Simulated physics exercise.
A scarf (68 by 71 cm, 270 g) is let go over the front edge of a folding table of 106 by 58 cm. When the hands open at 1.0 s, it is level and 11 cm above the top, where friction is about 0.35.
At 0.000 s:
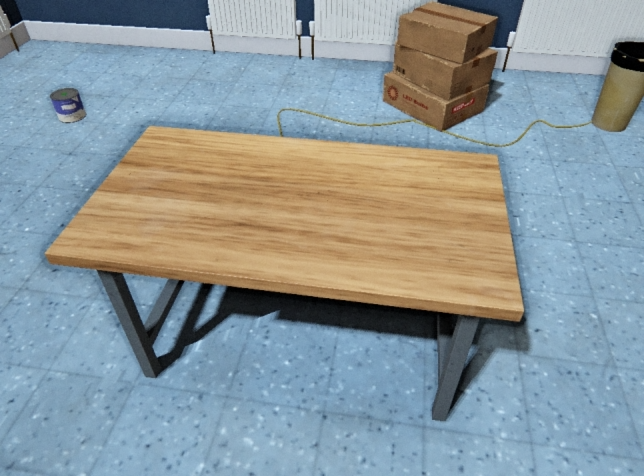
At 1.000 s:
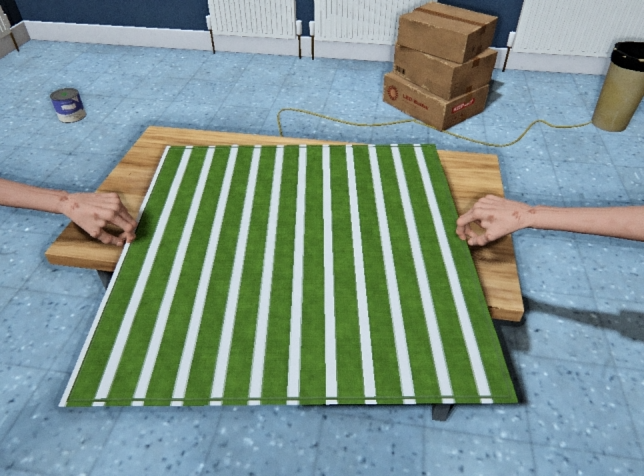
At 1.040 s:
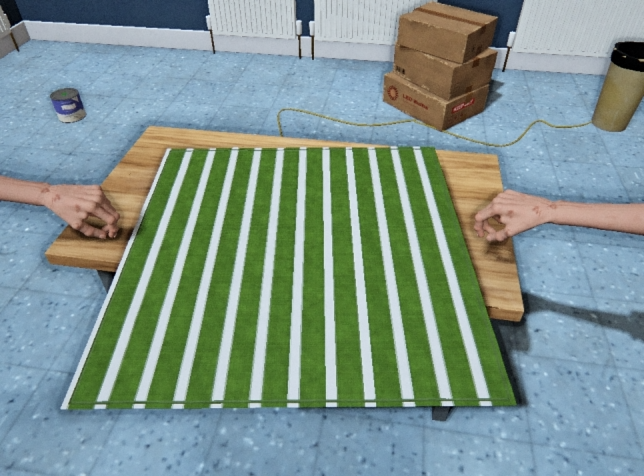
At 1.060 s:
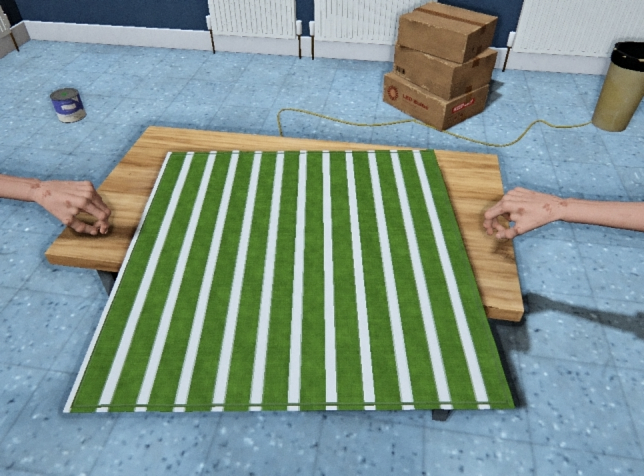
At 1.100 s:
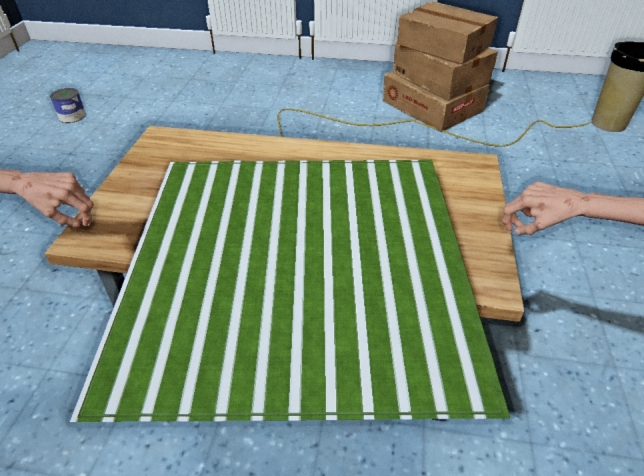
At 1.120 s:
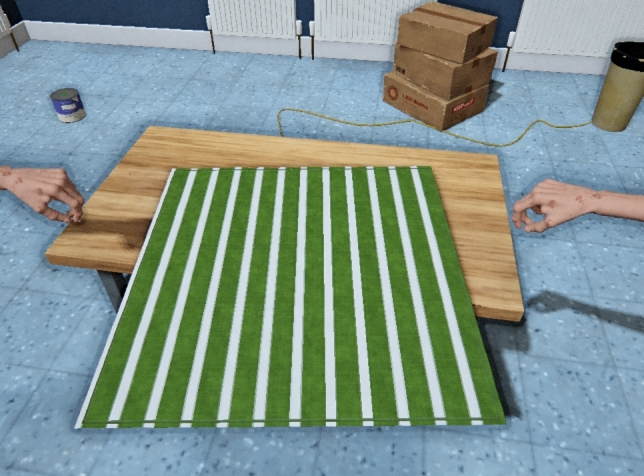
On a wooden table, two hands release a green-and-white striped cloth, which slides slightly forward.
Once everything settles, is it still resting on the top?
Heading off.
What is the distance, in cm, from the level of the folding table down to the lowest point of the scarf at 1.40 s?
Roughly 48 centimetres below the top.
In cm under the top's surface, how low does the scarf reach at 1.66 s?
Roughly 60 cm.
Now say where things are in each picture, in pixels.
The bare folding table, in the first frame.
Scarf corners (59, 406) (167, 147) (435, 145) (518, 402), in the second frame.
Scarf corners (61, 409) (167, 149), in the third frame.
Scarf corners (64, 412) (168, 153), in the fourth frame.
Scarf corners (71, 422) (171, 163), in the fifth frame.
Scarf corners (75, 428) (173, 169) (431, 167) (506, 425), in the sixth frame.
After 1.4 s, 40 % of the scarf is still over the top.
After 1.7 s, 0 % of the scarf is still over the top.
After 1.9 s, 0 % of the scarf is still over the top.
After 2.2 s, 0 % of the scarf is still over the top.
After 4.4 s, 0 % of the scarf is still over the top.
